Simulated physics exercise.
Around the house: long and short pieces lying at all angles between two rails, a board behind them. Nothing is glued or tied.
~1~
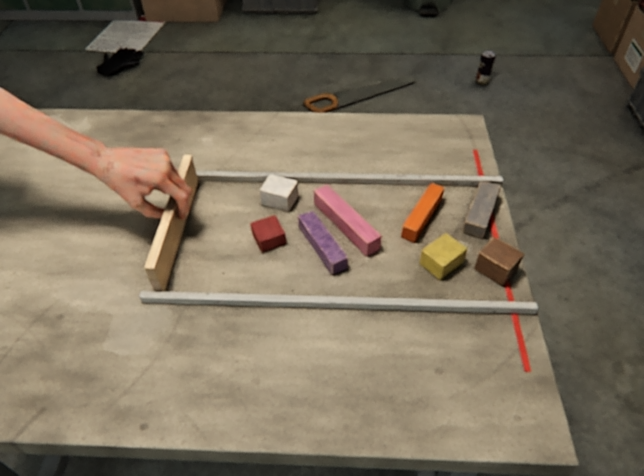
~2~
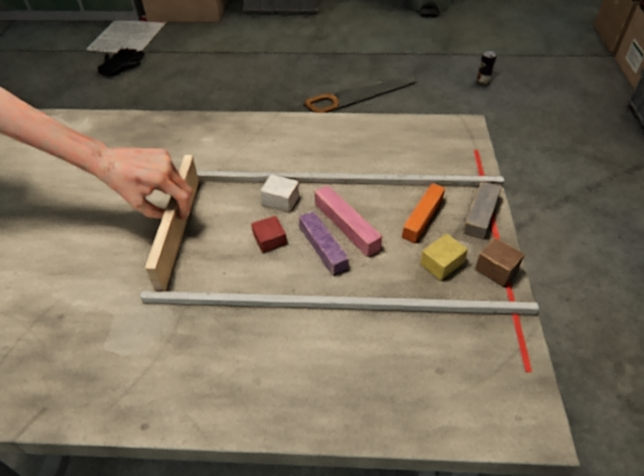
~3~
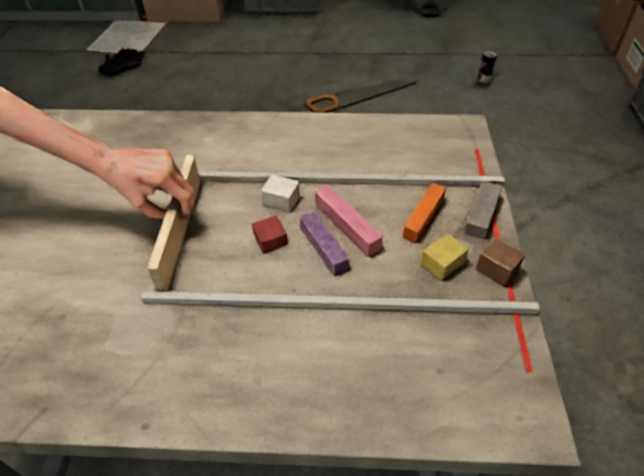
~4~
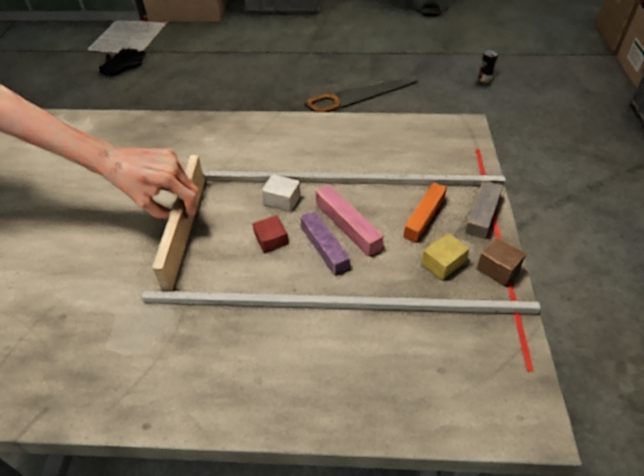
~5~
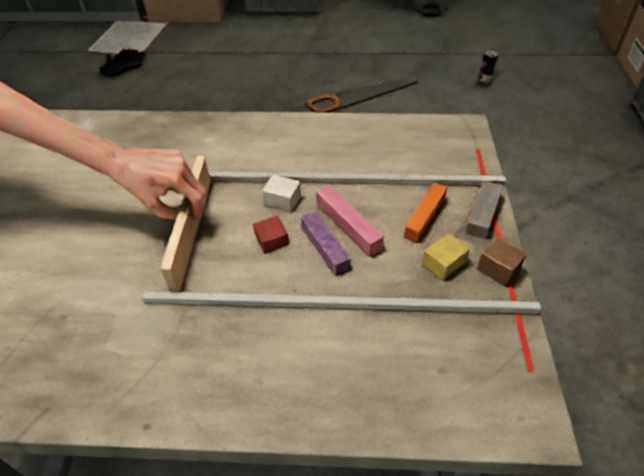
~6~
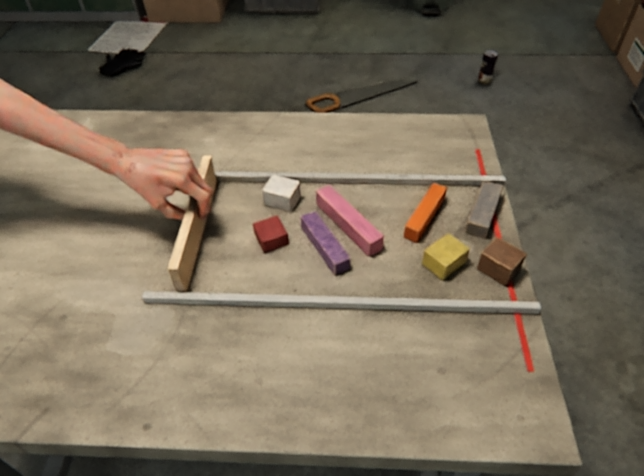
Hand sliding a wooden board slightly right between two rails on a table, the coloured blocks ahead of it lying still.
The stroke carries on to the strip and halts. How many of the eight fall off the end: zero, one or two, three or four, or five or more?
The number that fall off is five or more.
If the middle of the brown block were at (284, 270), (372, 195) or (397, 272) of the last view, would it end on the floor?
In that order, it survives; goes over; does not fall.
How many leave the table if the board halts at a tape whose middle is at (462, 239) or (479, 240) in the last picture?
It would be 4 and 5.
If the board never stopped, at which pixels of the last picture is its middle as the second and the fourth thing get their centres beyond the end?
At (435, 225) for the second, at (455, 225) for the fourth.
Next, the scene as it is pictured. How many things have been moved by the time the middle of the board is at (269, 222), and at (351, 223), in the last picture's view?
By then 2, and 5.
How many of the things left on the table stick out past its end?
2 of them.
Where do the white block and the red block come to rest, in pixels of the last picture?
About (507, 194), and the other about (518, 247).
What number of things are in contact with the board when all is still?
It touches 2.
A little later, none off yet; brown block at rest near (501, 262); grey bar at rest near (484, 209); yellow block at rest near (446, 256).
Next, none off yet; brown block at rest near (501, 262); grey bar at rest near (484, 209); yellow block moving near (453, 260).
Later still, one off so far; brown block dropping near (525, 397); grey bar tilted well over near (529, 220); yellow block shifted well along near (534, 258).
When it is over, the number that fall off is five or more; down, purple bar, pink bar, orange stick, yellow block, grey bar and brown block.
